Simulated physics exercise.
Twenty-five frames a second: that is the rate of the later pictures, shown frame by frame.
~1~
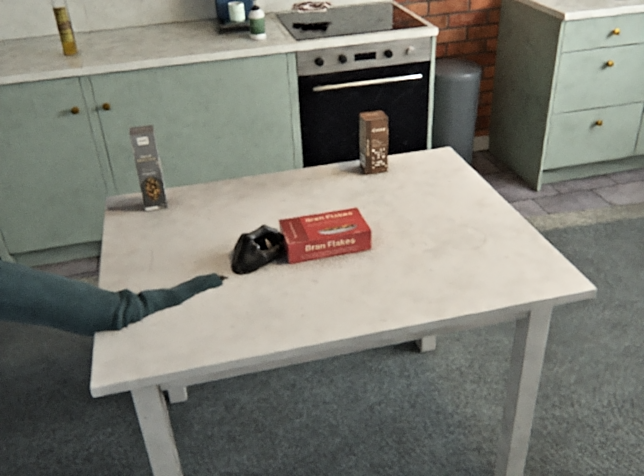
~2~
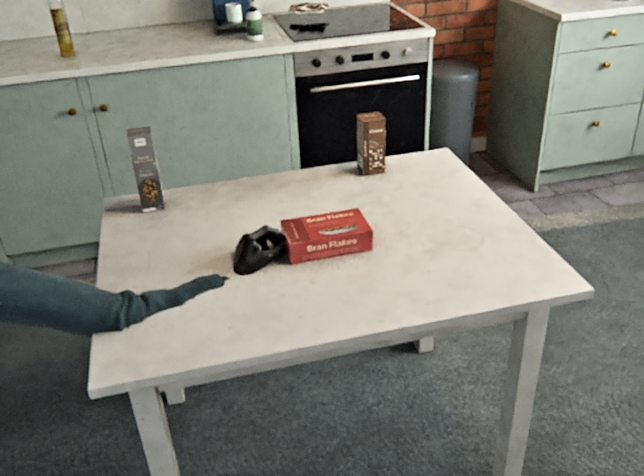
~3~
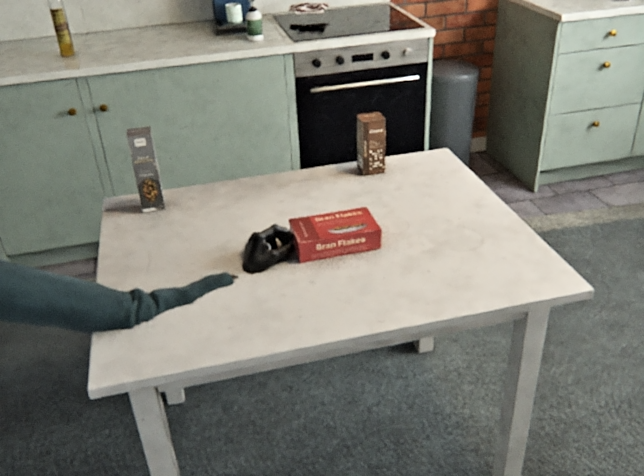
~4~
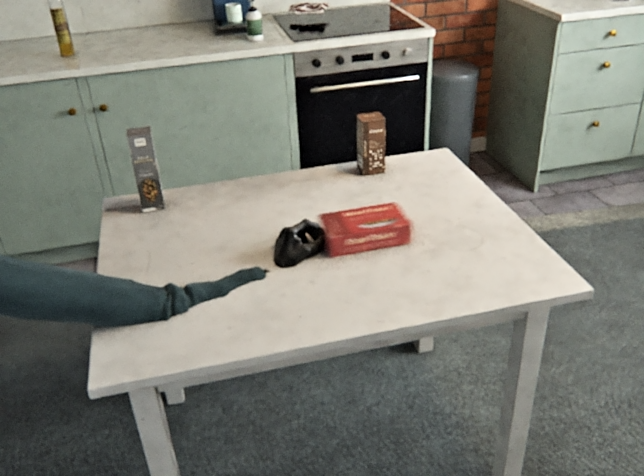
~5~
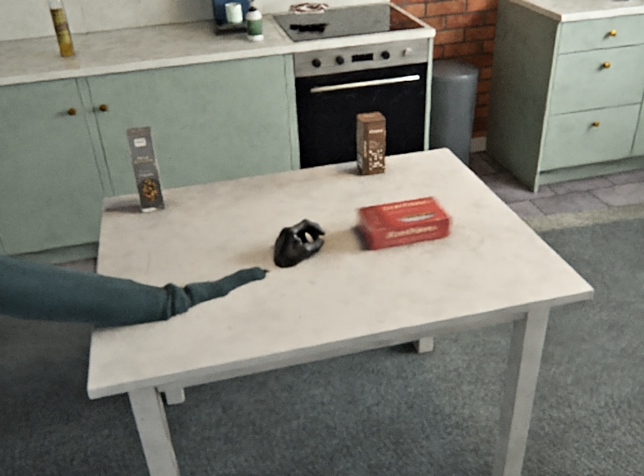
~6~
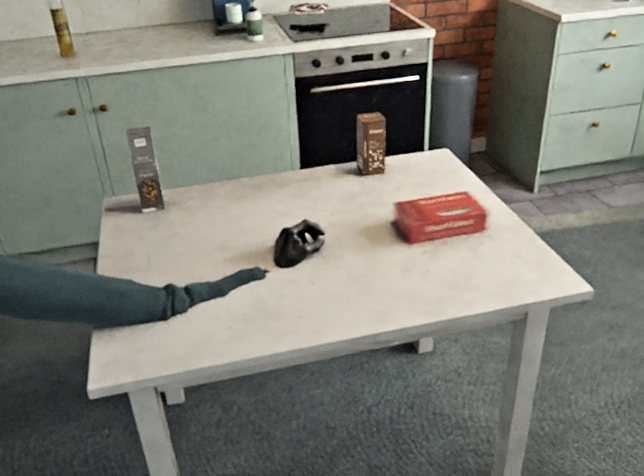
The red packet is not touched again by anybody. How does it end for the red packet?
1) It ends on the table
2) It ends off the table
2.
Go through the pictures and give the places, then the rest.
The first picture shows under the hand; red packet (325, 235).
The second picture shows under the hand; red packet (326, 235).
The third picture shows under the hand; red packet (335, 234).
The fourth picture shows red packet (364, 229).
The fifth picture shows red packet (403, 222) moved a little.
The sixth picture shows red packet (440, 216) moved about its own width.
Then, 0.10 s later than the last frame, red packet now off the table.
Then, 0.30 s later than the last frame, things are still on the move.
Then, 0.40 s later than the last frame, as before.
When it is over, off the table, red packet.
